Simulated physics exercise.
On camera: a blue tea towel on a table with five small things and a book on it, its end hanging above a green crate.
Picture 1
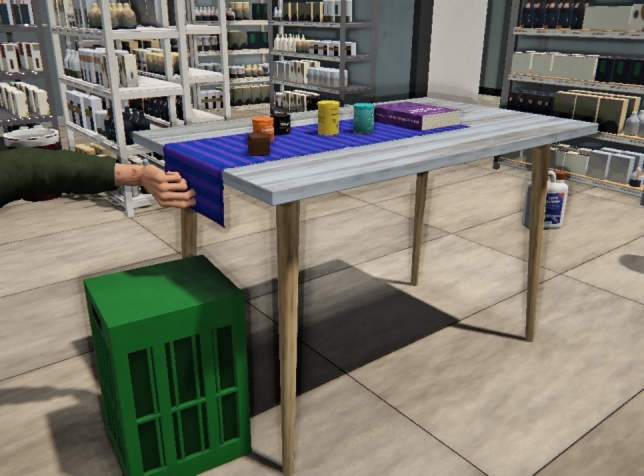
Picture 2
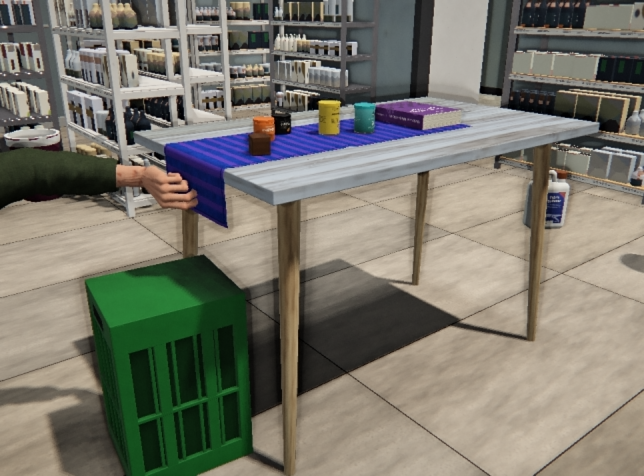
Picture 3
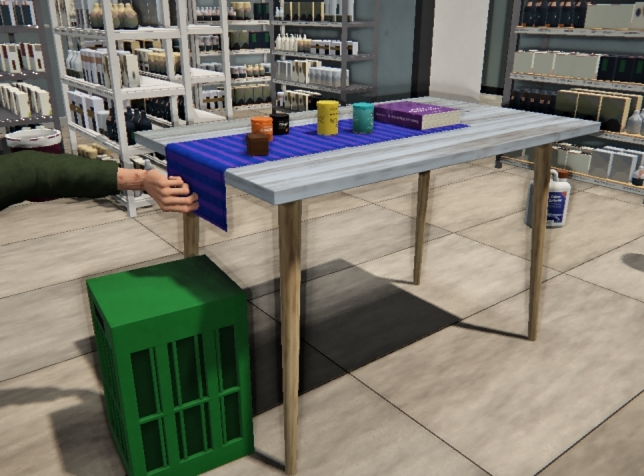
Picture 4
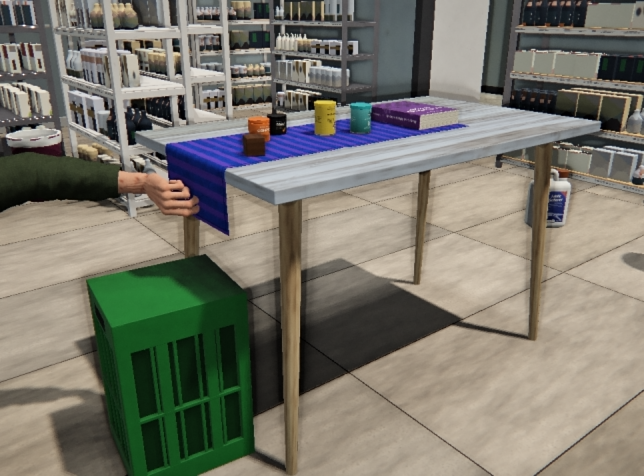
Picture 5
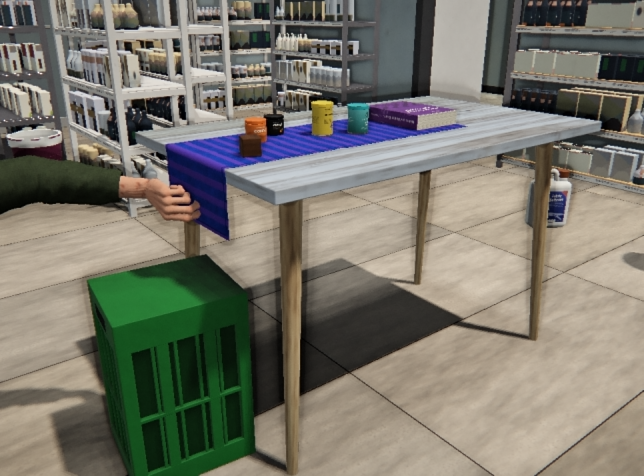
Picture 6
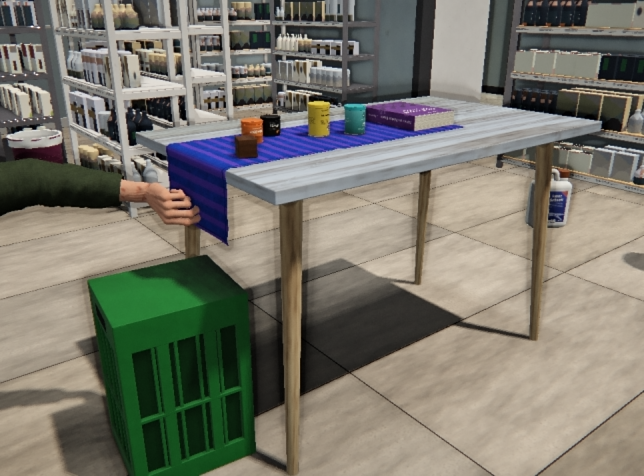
A hand at the left slowly pulled a blue striped cloth a little way over the table's edge above a green crate, and the small colorful containers and purple book on it slid left too.
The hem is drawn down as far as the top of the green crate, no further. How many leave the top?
The answer is one.
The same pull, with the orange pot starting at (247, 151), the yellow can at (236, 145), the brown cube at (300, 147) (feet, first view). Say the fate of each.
The orange pot is carried off; the yellow can falls; the brown cube holds on.
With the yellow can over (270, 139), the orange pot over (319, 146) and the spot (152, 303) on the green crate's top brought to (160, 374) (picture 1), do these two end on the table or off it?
The yellow can comes down, the orange pot drops off.
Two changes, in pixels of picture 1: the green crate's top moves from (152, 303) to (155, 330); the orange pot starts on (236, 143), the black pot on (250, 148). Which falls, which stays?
The orange pot comes down, the black pot is carried off.
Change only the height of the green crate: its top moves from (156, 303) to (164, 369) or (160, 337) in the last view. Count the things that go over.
Over the edge go 3 and 2.
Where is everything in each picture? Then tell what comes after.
Hem (225, 228); brown cube (259, 135); orange pot (263, 118); black pot (280, 115); yellow can (329, 102); turquoise can (364, 105); top of the crate (152, 302), in the first frame.
Hem (228, 228); brown cube (259, 135), in the second frame.
Hem (227, 232); orange pot (262, 118), in the third frame.
Hem (229, 236); black pot (276, 115); top of the crate (155, 302), in the fourth frame.
Hem (229, 241); yellow can (322, 102), in the fifth frame.
Hem (228, 246); brown cube (246, 137); orange pot (251, 120); black pot (270, 116); yellow can (319, 103); turquoise can (355, 105), in the sixth frame.
A little later, hem near (200, 260); all still up.
Next, hem on the crate; brown cube gone.
When it is over, hem on the crate; brown cube gone. Over the edge go one.
